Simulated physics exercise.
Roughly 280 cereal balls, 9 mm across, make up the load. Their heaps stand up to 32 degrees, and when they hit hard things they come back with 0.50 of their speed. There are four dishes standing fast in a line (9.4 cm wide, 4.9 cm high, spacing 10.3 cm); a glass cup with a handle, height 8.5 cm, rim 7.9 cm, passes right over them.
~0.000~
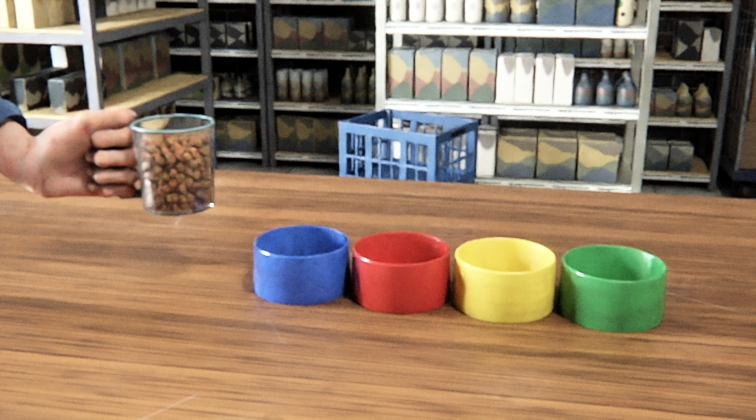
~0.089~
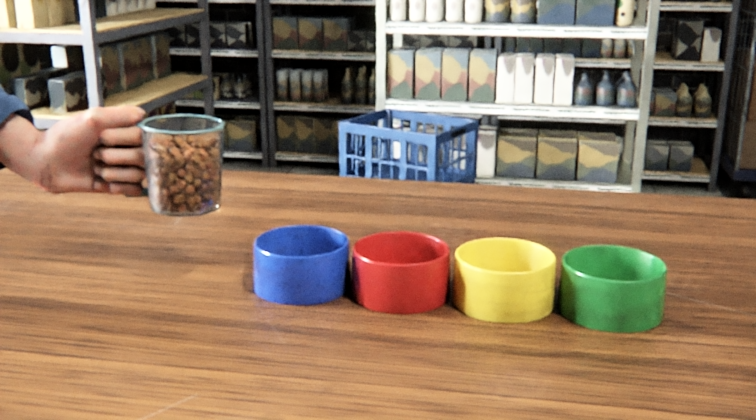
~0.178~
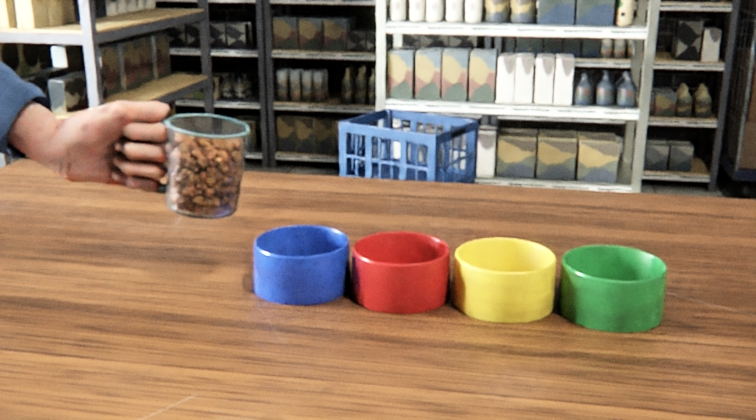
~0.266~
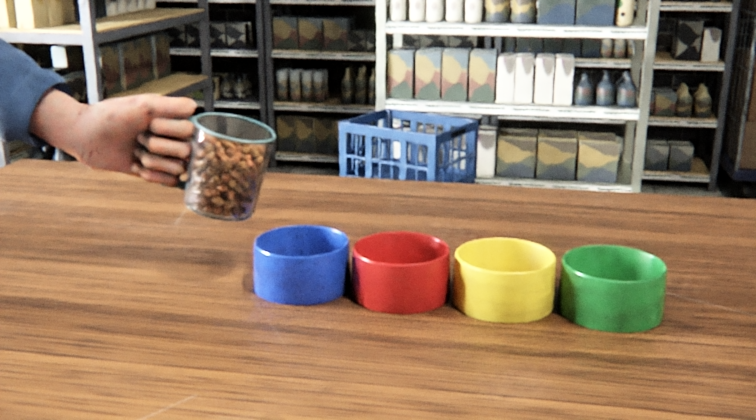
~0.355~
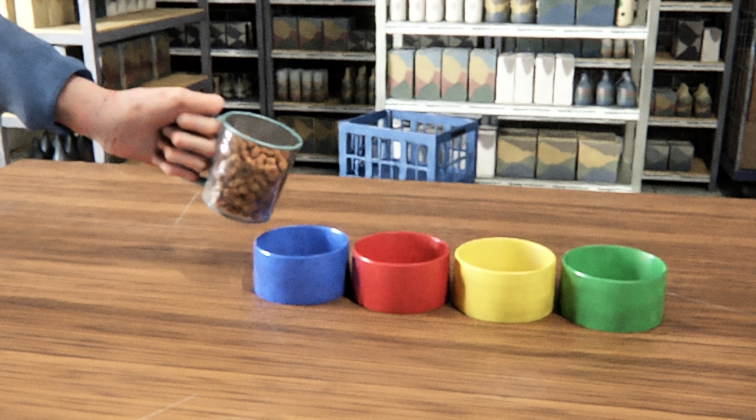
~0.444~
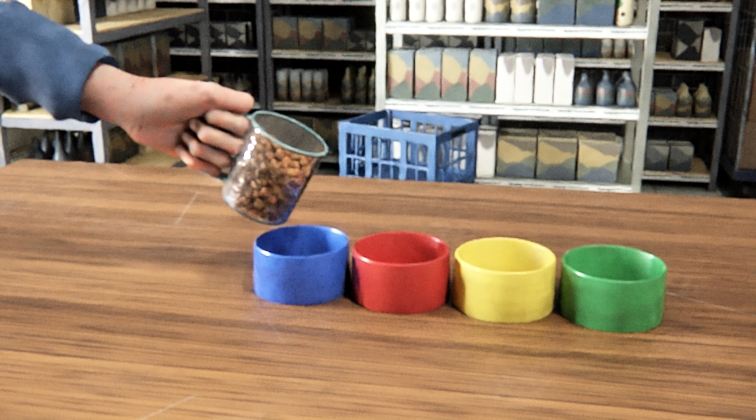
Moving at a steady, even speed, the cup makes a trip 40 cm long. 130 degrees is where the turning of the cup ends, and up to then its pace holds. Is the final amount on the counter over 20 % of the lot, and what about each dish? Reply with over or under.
Red dish under, blue dish under, green dish over, yellow dish under, counter under.
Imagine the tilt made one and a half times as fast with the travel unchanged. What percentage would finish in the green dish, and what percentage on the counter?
Then green 20 and counter 10.
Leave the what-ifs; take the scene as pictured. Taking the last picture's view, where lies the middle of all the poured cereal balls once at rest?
Roughly pixel (616, 286).
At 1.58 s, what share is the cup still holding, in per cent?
I reckon around 80 per cent.
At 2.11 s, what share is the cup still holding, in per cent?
I'd say close to 0 per cent.
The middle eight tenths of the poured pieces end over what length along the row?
About 6 cm.
Then, at 1.13 s, tilt 76 degrees; cup holds 100 %.
After 1.58 s, tilt 107 degrees; cup holds 80 %, green 20 %.
After 2.11 s, tilt 130 degrees; cup holds 0 %, green 100 %.
By 2.4 s all is still; red 0 %, blue 0 %, green 100 %, yellow 0 %, counter 0 %.
